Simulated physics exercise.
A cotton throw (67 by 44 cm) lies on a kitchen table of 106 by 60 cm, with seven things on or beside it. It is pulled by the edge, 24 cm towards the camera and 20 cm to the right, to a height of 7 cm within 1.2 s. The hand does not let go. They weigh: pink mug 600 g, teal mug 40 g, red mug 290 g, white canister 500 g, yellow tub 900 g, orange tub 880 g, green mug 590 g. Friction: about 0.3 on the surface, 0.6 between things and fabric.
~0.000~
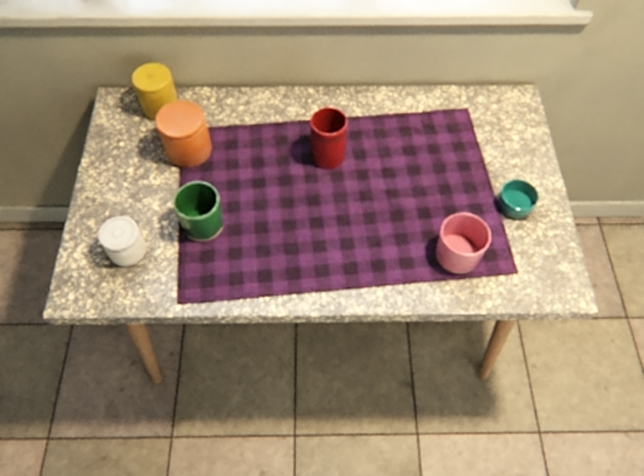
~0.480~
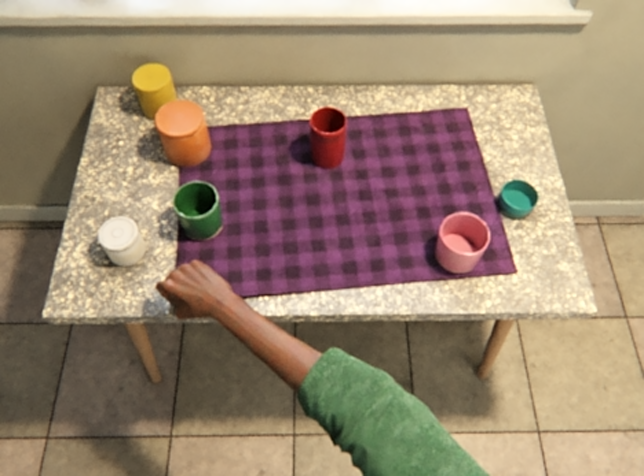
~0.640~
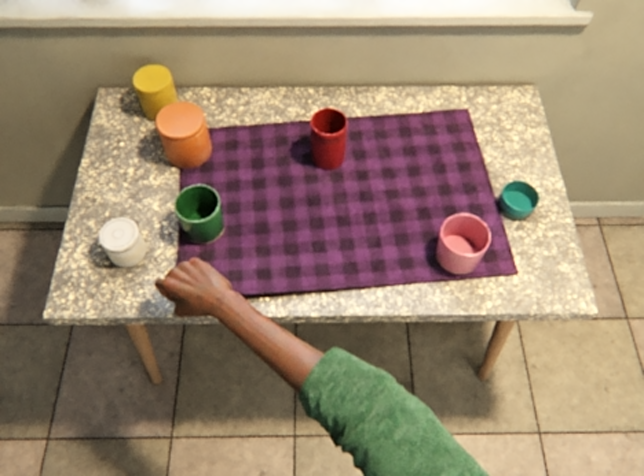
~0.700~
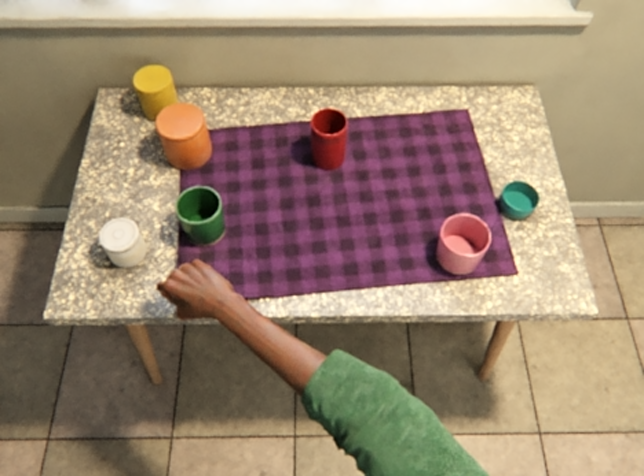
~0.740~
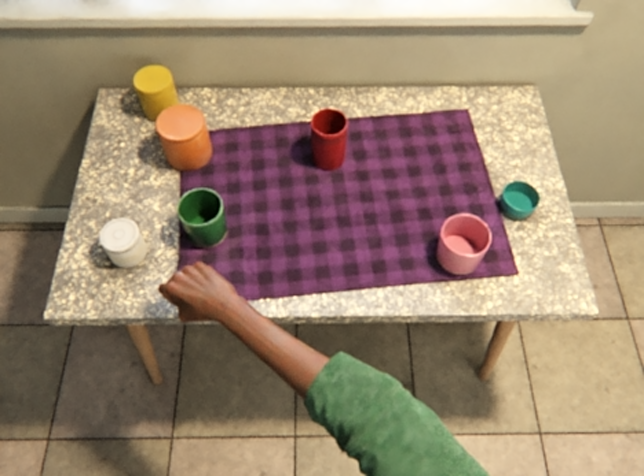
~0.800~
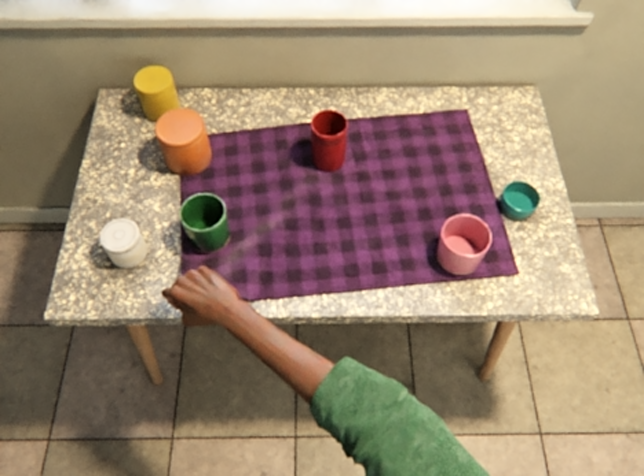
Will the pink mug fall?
Verdict: The pink mug remains up there.
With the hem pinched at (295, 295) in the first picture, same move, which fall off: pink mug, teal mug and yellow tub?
In that case: Pink mug remains, teal mug remains, yellow tub stays up.
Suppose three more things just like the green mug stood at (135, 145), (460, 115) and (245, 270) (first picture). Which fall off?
In turn: Stays on, stays on, goes over.
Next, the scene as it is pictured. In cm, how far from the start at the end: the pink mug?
Pink mug 2 cm.
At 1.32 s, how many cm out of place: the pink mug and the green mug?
About: Pink mug 2 cm, green mug 20 cm.
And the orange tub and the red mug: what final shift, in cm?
About: Orange tub over the edge, red mug 30 cm.
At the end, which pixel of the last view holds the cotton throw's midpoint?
Near (360, 291).
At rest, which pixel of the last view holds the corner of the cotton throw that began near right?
At about (522, 236).
By 1.1 s, 95 % of the cotton throw is still over the top; green mug 11 cm off its start, orange tub 9 cm off its start, red mug 3 cm off its start.
By 1.3 s, 90 % of the cotton throw is still over the top; pink mug 2 cm off its start, orange tub 21 cm off its start, green mug 20 cm off its start.
By 1.6 s, 80 % of the cotton throw is still over the top; pink mug 3 cm off its start at (483, 236), orange tub 31 cm off its start at (166, 247), green mug 29 cm off its start at (254, 331).
By 1.8 s, 70 % of the cotton throw is still over the top; pink mug 3 cm off its start, orange tub 42 cm off its start, green mug 33 cm off its start.
By 3.4 s, 55 % of the cotton throw is still over the top; pink mug 3 cm off its start at (483, 237), orange tub over the edge, green mug over the edge, red mug 31 cm off its start at (314, 254).
